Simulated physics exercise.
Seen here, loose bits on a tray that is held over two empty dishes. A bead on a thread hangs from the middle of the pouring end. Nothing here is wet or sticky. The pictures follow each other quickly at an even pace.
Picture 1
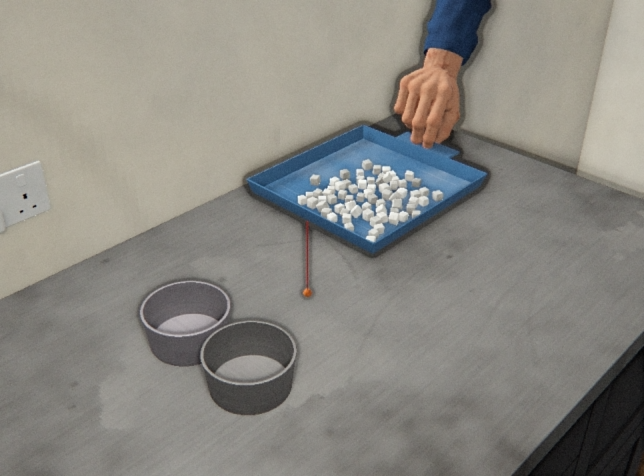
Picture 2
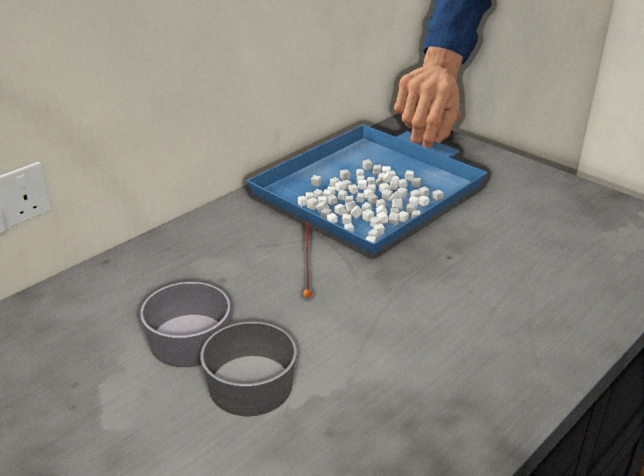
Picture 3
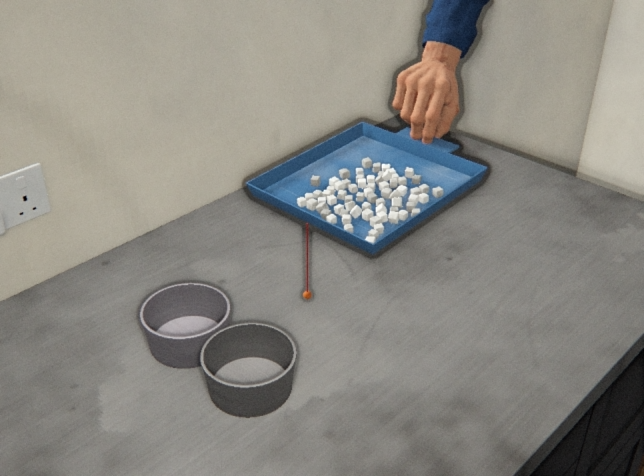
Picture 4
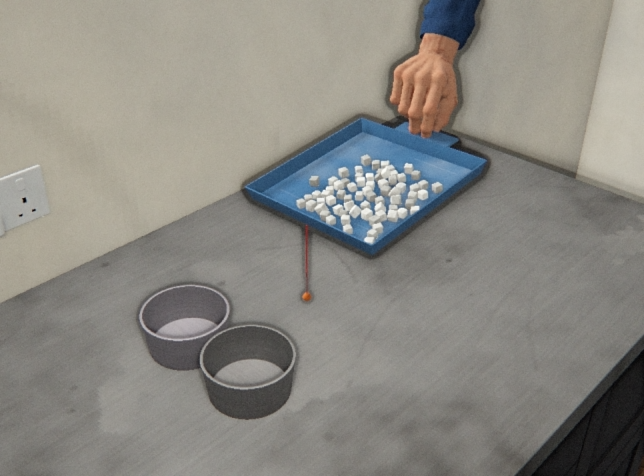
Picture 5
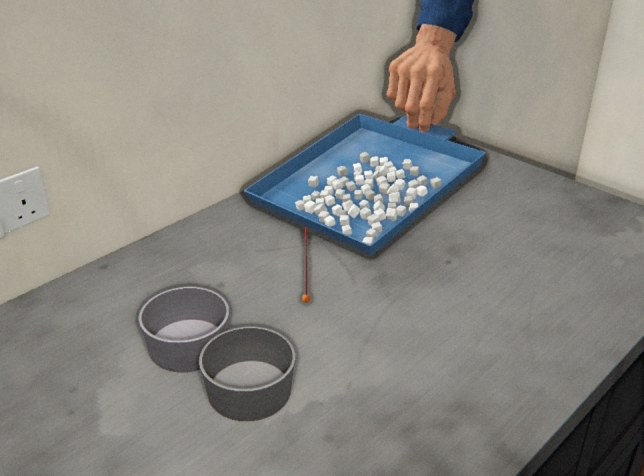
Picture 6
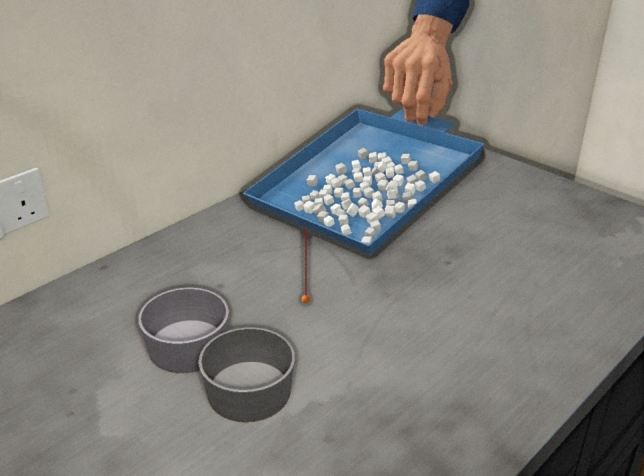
At the start, a hand holds a blue tray of small white cubes level above a grey counter, with two empty round dishes below and a bead hanging on a thread. The hand then shifts slightly up and left, and the tray tilts a little toward its left corner while the cubes barely move.
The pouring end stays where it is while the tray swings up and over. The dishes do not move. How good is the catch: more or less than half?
Caught overall: Less than half.
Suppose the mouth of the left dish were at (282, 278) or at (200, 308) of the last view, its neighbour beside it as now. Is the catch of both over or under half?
First not half, then under half.
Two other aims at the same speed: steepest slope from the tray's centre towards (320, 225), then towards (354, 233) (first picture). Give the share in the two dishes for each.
Roughly 10 per cent, and 0 per cent.
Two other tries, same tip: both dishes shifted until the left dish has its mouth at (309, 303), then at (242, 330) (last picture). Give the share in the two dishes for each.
About 10 and 50 per cent.
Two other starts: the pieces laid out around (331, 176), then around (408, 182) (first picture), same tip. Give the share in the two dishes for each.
In turn 0 and 10 in a hundred.
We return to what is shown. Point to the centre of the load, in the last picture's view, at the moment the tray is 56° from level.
Around (305, 201).
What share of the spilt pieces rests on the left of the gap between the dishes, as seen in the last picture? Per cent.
Roughly 10 in a hundred.
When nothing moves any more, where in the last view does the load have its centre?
Roughly at (256, 336).
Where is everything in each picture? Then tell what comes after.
In the first picture, corners of the pouring end at (253, 179) and (374, 239), level; middle of the load at (373, 199), sugar cubes; left dish at (152, 341); right dish at (214, 388); bead on its thread at (308, 293).
In the second picture, corners of the pouring end at (253, 180) and (373, 240), level; middle of the load at (373, 200).
In the third picture, corners of the pouring end at (252, 183) and (373, 240), tipped barely, lowest at the left corner; middle of the load at (372, 199).
In the fourth picture, corners of the pouring end at (251, 186) and (371, 241), tipped a little, lowest at the left corner; middle of the load at (372, 197).
In the fifth picture, corners of the pouring end at (250, 190) and (370, 242), tipped a little, lowest at the left corner; middle of the load at (370, 195).
In the sixth picture, corners of the pouring end at (249, 192) and (368, 241), tipped a little, lowest at the left corner; middle of the load at (369, 193); left dish at (150, 348); right dish at (213, 395).
Soon, tray tipped steeply; nearly all on the tray; a stray few in the air.
A while on, tray tipped right over; most on the tray; a stray few outside both; a small part in the air.
Towards the end, tray tipped past a quarter turn; a small part in the right dish; most outside both.
Finally, tray tipped past a quarter turn; a small part in the right dish; none in the left dish; most outside both.
